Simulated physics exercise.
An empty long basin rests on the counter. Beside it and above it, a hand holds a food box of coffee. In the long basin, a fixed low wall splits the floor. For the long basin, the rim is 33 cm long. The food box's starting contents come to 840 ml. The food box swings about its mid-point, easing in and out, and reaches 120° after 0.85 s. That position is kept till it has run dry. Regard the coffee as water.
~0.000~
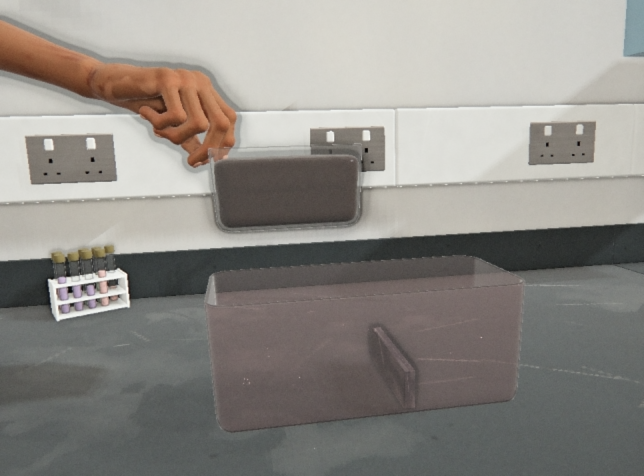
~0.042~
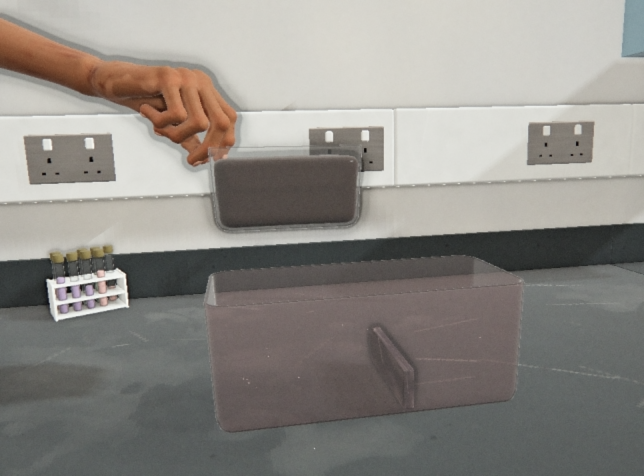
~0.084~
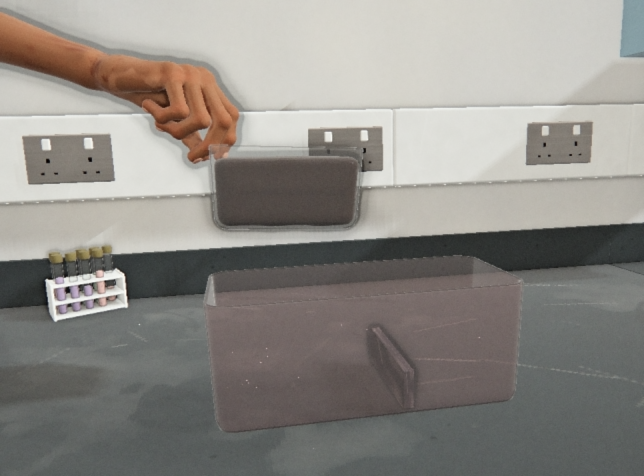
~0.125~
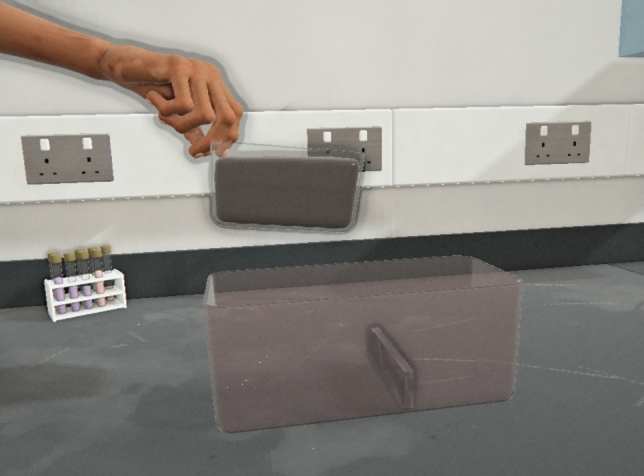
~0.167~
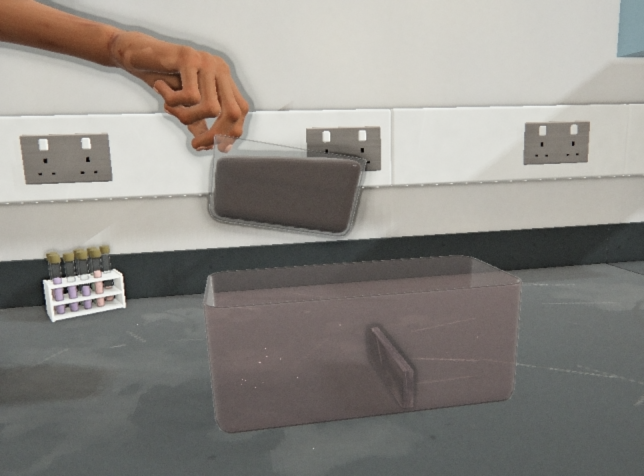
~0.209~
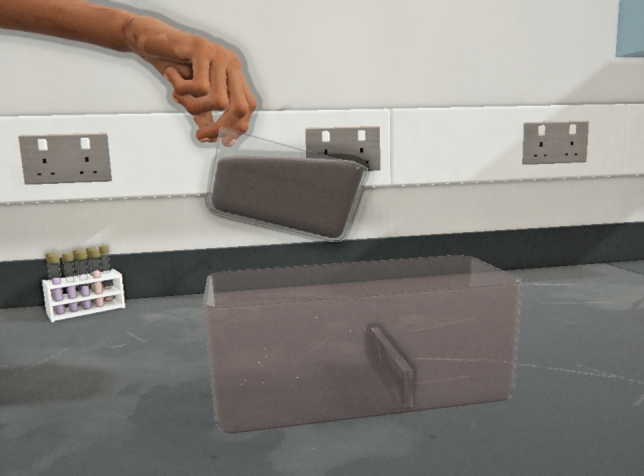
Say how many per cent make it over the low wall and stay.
About 61 per cent makes it over and stays.
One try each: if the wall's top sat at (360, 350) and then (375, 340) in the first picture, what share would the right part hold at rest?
Around 80 and 75 percent, in that order.
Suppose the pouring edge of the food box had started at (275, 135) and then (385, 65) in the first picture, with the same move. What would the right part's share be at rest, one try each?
In order, 10 and 60 per cent.
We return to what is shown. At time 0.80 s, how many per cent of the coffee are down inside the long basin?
94 %, more or less.
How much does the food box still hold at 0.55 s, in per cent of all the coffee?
Still held: Roughly 32 % of the total.
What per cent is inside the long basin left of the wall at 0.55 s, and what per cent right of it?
About 2 % left, 34 % right.
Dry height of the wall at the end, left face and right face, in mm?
I'd say some 32 mm on the left and some 12 mm on the right.
After 0.55 s the tilt is 87° and 31 per cent is still to pour, 2 is left of the wall and 34 right of it.
After 0.80 s the tilt is 119° and 2 per cent is still to pour, 30 is left of the wall and 64 right of it.
After 1.07 s the tilt is 120° and 0 per cent is still to pour, 37 is left of the wall and 62 right of it.
After 1.35 s the tilt is 120° and 0 per cent is still to pour, 38 is left of the wall and 61 right of it.
In the end 38 per cent lies left of the wall, 61 right of it and 2 outside.
